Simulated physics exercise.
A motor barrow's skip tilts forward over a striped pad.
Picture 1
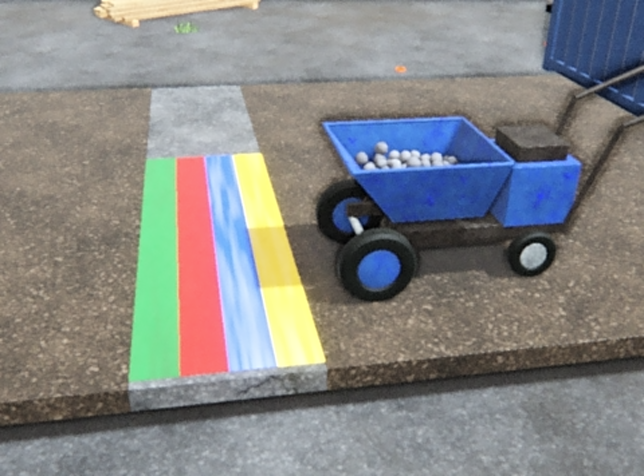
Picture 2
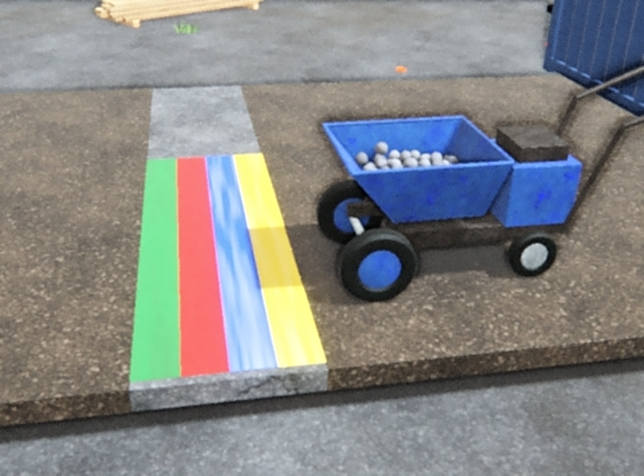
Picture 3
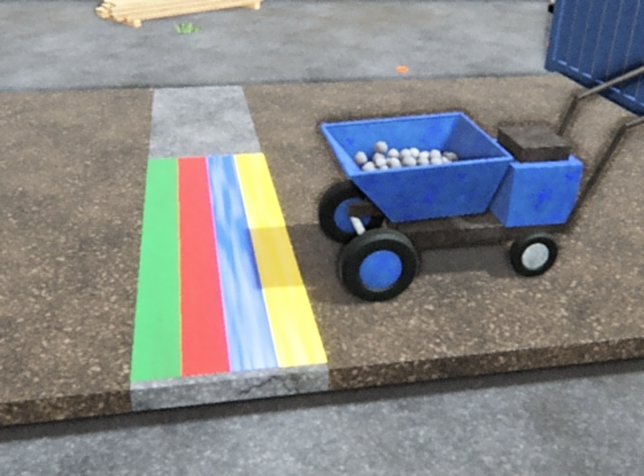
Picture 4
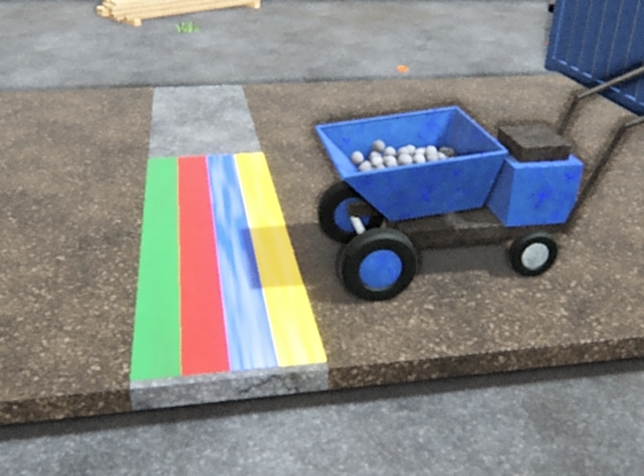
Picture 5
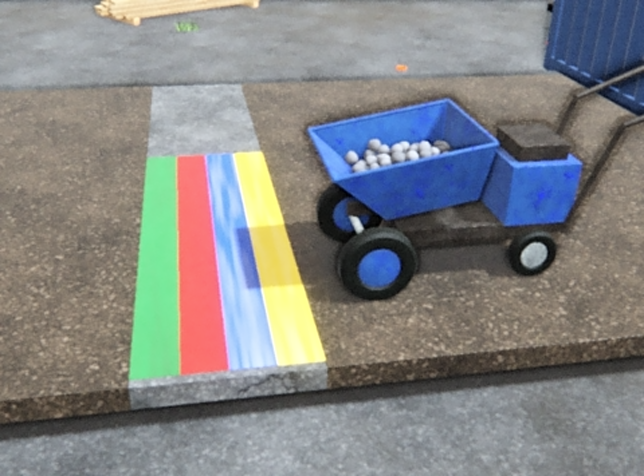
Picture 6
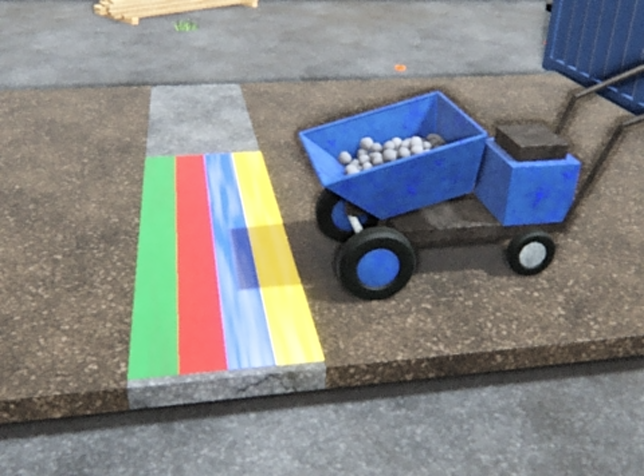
On a brown slab beside a striped pad, a blue motor barrow's skip of round cobbles gradually tilting forward to the left.
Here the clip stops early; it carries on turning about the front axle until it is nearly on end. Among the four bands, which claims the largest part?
The blue one claims the largest part.
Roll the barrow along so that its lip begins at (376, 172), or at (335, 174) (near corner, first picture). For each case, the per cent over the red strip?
In turn 20 and 30 in a hundred.
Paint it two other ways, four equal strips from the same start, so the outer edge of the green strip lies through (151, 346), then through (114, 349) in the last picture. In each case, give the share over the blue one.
Shares in order: Close to 30 %; close to 40 %.
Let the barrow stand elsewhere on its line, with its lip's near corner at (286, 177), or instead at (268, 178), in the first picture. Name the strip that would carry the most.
First: Green. Next: Green.
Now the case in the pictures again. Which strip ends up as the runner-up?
That red strip.
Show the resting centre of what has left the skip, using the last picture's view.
Close to (216, 273) in the last view.
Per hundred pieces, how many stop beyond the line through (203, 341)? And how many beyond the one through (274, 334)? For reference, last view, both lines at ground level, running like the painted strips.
That's 30 per cent for the first and 90 per cent for the second.
Soon after the last picture, skip tipped steeply; all in the skip.
A little later, skip tipped right over; most in the skip; a small part over the blue strip.
Later still, skip tipped right over; a small part in the skip; about a third over the blue strip; about a quarter over the red strip; a small part over the green strip; a stray few off the paint.
At rest, skip tipped right over; a small part in the skip; a stray few over the yellow strip; about a third over the blue strip; about a quarter over the red strip; a small part over the green strip; a small part off the paint.
